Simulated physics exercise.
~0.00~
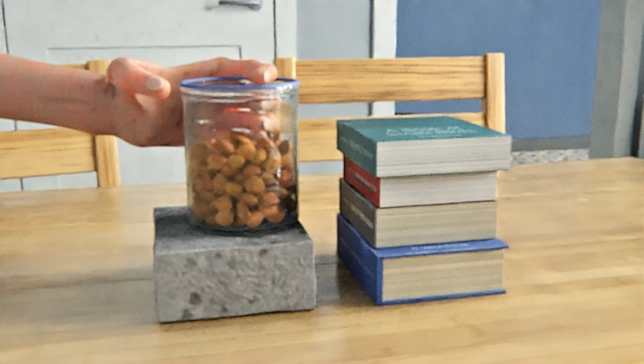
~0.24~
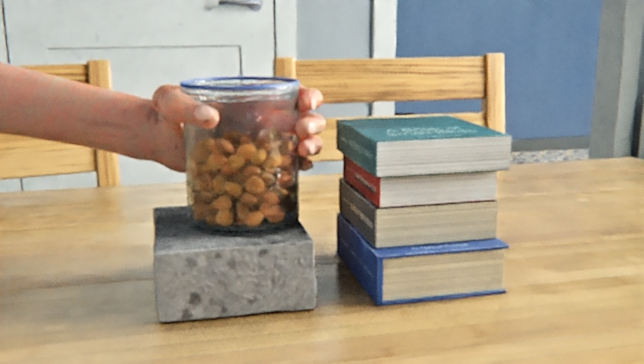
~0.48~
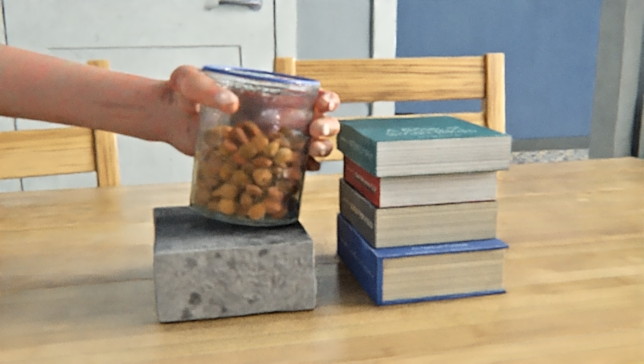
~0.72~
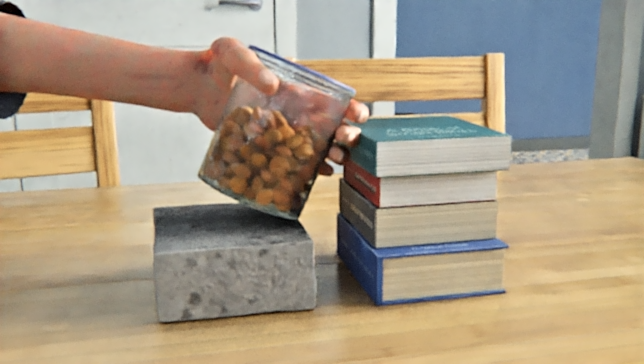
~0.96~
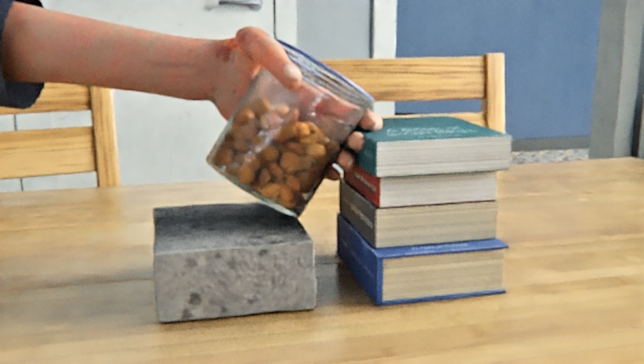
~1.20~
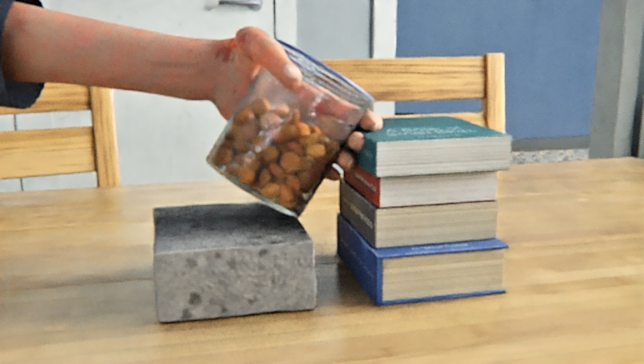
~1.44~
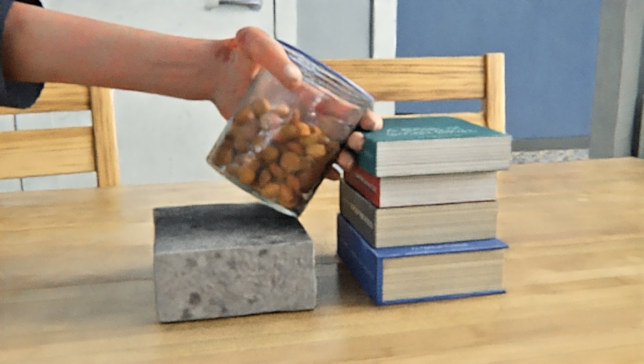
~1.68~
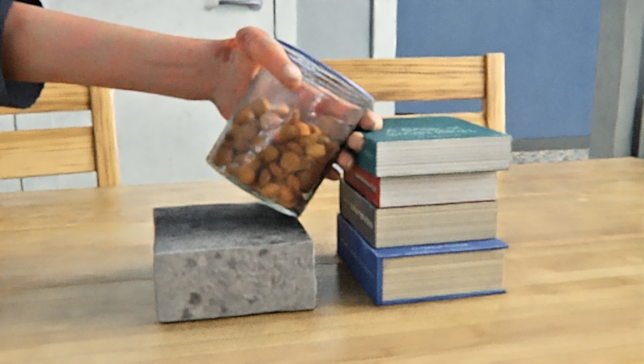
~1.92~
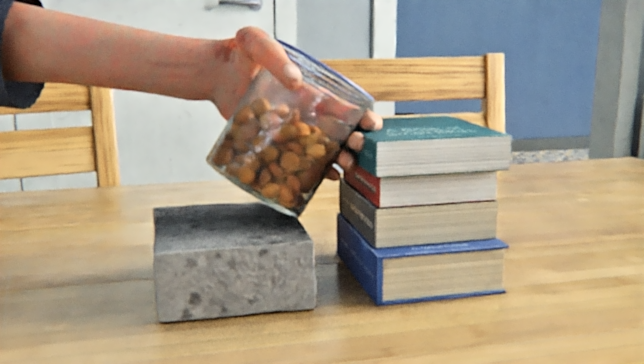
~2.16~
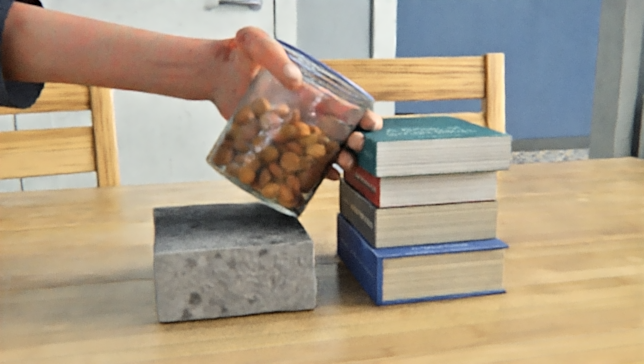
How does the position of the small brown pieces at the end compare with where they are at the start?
At the end the brown pieces are a little farther to the right and slightly higher than at the start, closer to the stack of books.
In this clip, a hand grips a clear jar of small brown pieces standing on a gray block, tips it to the right toward a stack of books, and holds it leaning against the stack, with the pieces still inside.
